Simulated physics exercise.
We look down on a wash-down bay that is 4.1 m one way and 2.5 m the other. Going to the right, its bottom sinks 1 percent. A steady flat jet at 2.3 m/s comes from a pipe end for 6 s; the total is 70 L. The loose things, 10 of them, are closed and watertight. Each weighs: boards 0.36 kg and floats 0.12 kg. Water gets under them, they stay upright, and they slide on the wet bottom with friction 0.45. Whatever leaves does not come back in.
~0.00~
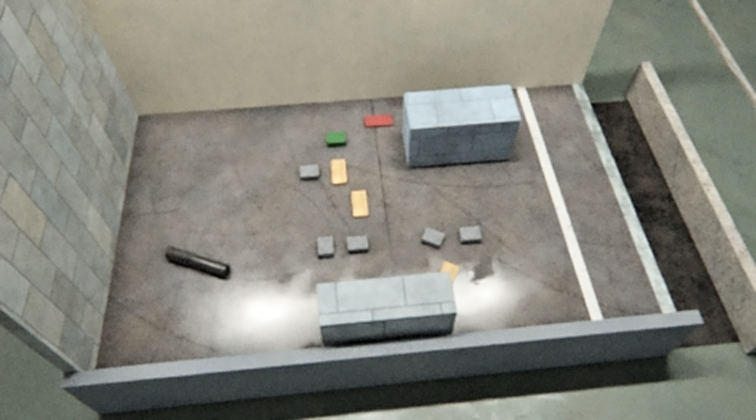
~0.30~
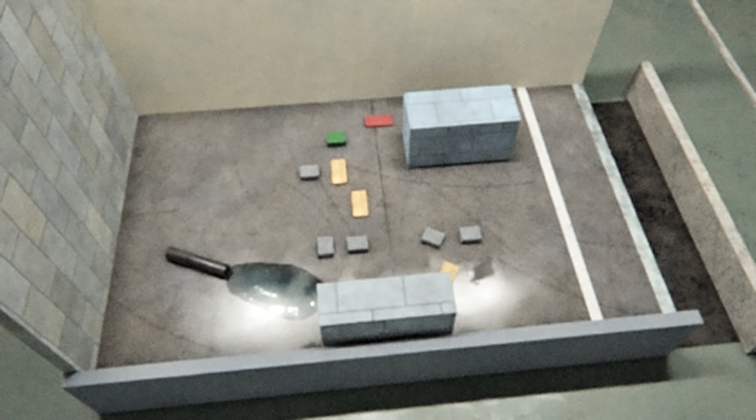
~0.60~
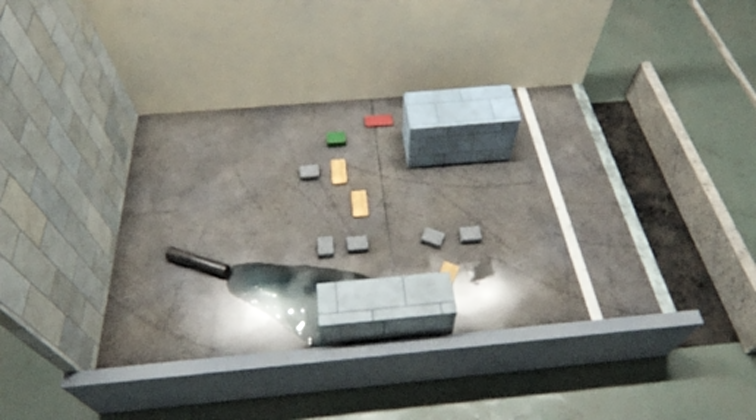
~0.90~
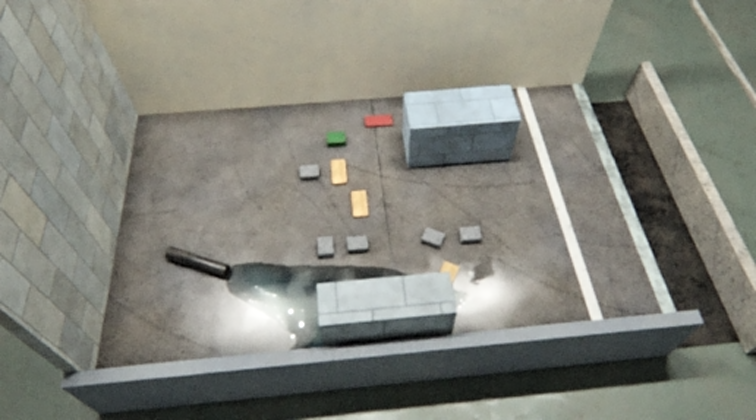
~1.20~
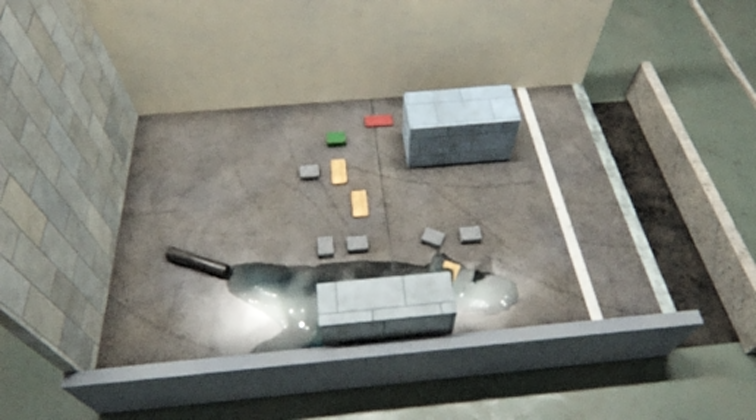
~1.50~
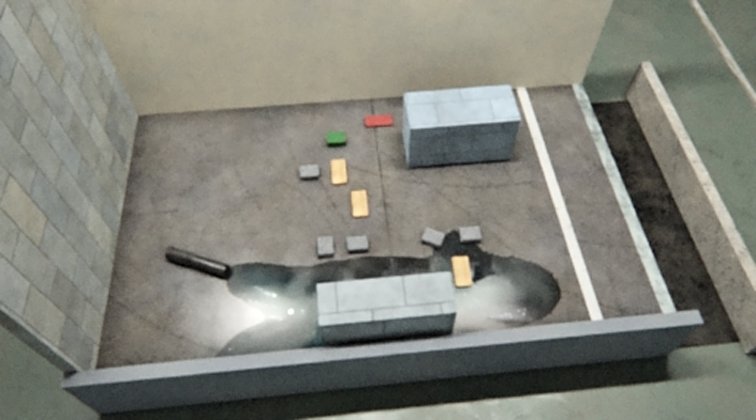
At first the walled floor is dry, with small blocks, a red board and a green float lying still. Water then spreads from the dark pipe at left, passing around the long front block to the right, where one yellow piece shifts slightly while the others stay put.
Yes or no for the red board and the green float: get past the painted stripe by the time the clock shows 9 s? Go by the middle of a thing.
The red board stays behind the line and the green float stays behind the line.
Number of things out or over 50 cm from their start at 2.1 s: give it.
I make it 1 by then.
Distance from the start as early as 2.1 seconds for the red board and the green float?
Roughly 0 and 0 cm by then.
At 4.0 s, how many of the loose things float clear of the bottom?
At that time the total is 0.
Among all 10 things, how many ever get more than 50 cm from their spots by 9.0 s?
That adds up to 1.
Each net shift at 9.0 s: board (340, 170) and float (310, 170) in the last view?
0 cm; 0 cm.
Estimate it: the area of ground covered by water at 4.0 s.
Wet: Near 3.5 m2.
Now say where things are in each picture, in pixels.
The first frame shows the red board at (379, 120) rests on the ground; the green float at (336, 137) rests on the ground; 0.0 m2 under water; 0 of 10 have shifted.
The second frame shows the red board at (379, 120), on the bottom; the green float at (336, 137), on the bottom; water covers 0.2 m2; 0 of 10 have shifted.
The third frame shows the red board at (379, 120), on the bottom; the green float at (336, 137) rests on the ground; 0.4 m2 under water; 0 of 10 have shifted.
The fourth frame shows the red board at (379, 120), on the bottom; the green float at (336, 137) rests on the ground; water covers 0.6 m2; 0 of 10 have shifted.
The fifth frame shows the red board at (379, 120), on the bottom; the green float at (336, 137) rests on the ground; water covers 0.8 m2; 0 of 10 have shifted.
The sixth frame shows the red board at (379, 120) rests on the ground; the green float at (336, 137) rests on the ground; water covers 1.2 m2; 1 of 10 have shifted.
After 2.1 s the red board is near (379, 120), 0.0 m from its start, aground; the green float is near (336, 137), 0.0 m from its start, aground; 0 of 10 are over the mark; 0 afloat.
After 4.0 s the red board is near (379, 120), 0.0 m from its start, aground; the green float is near (336, 137), 0.0 m from its start, aground; 1 of 10 are over the mark; 0 afloat.
After 6.3 s the red board is near (379, 120), 0.0 m from its start, aground; the green float is near (336, 137), 0.0 m from its start, aground; 1 of 10 are over the mark; 0 afloat.
After 9.0 s the red board is near (379, 120), 0.0 m from its start, aground; the green float is near (336, 137), 0.0 m from its start, aground; 1 of 10 are over the mark; 0 afloat.
